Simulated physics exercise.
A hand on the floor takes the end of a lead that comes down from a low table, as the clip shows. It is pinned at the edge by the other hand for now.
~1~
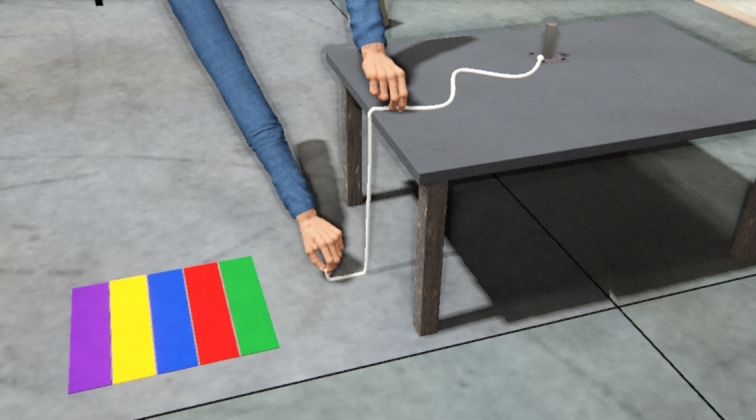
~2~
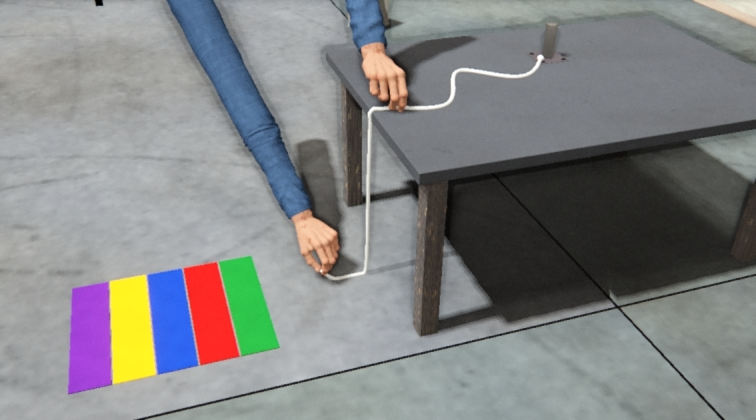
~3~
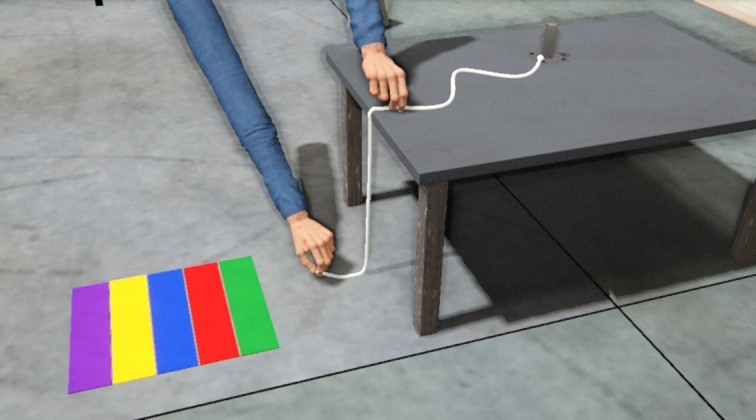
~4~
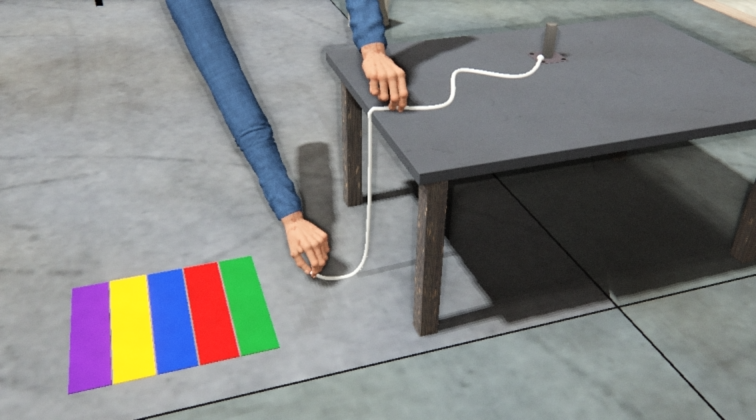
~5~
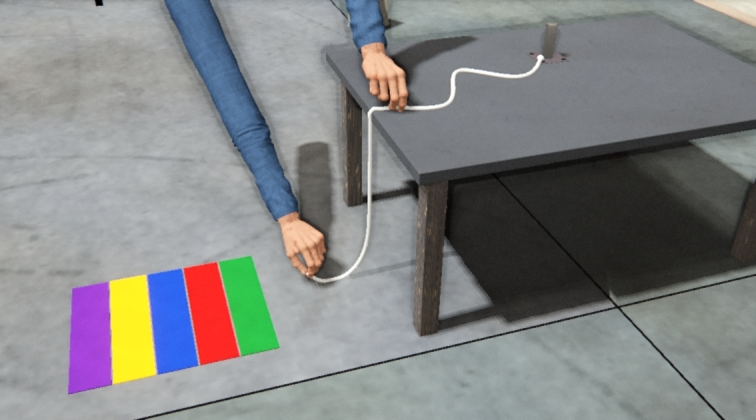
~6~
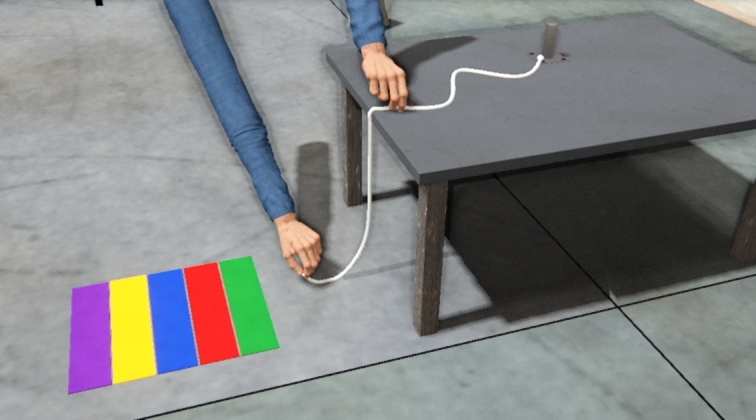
The clip opens with one hand pressing a white cord at the edge of a low gray table while another hand holds its end near the floor. The lower hand then moves slightly left, toward the colored stripes, and the hanging cord bends into a softer curve as the upper hand stays still.
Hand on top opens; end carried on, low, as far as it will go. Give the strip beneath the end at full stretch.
Yellow strip.
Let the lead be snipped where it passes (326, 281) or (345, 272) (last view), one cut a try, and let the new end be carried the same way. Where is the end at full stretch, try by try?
(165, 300) and (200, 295).
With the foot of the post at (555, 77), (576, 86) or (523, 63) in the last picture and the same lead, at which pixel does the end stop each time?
The first try gives (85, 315), the second (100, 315) and the third (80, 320).
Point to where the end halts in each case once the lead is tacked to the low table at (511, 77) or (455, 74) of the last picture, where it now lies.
In order: Close to (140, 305) and close to (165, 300).
Early on, end near (184, 298); over blue.
Midway, end near (147, 305); over yellow.
At the end of the slack, end near (124, 309); over yellow. The yellow one.
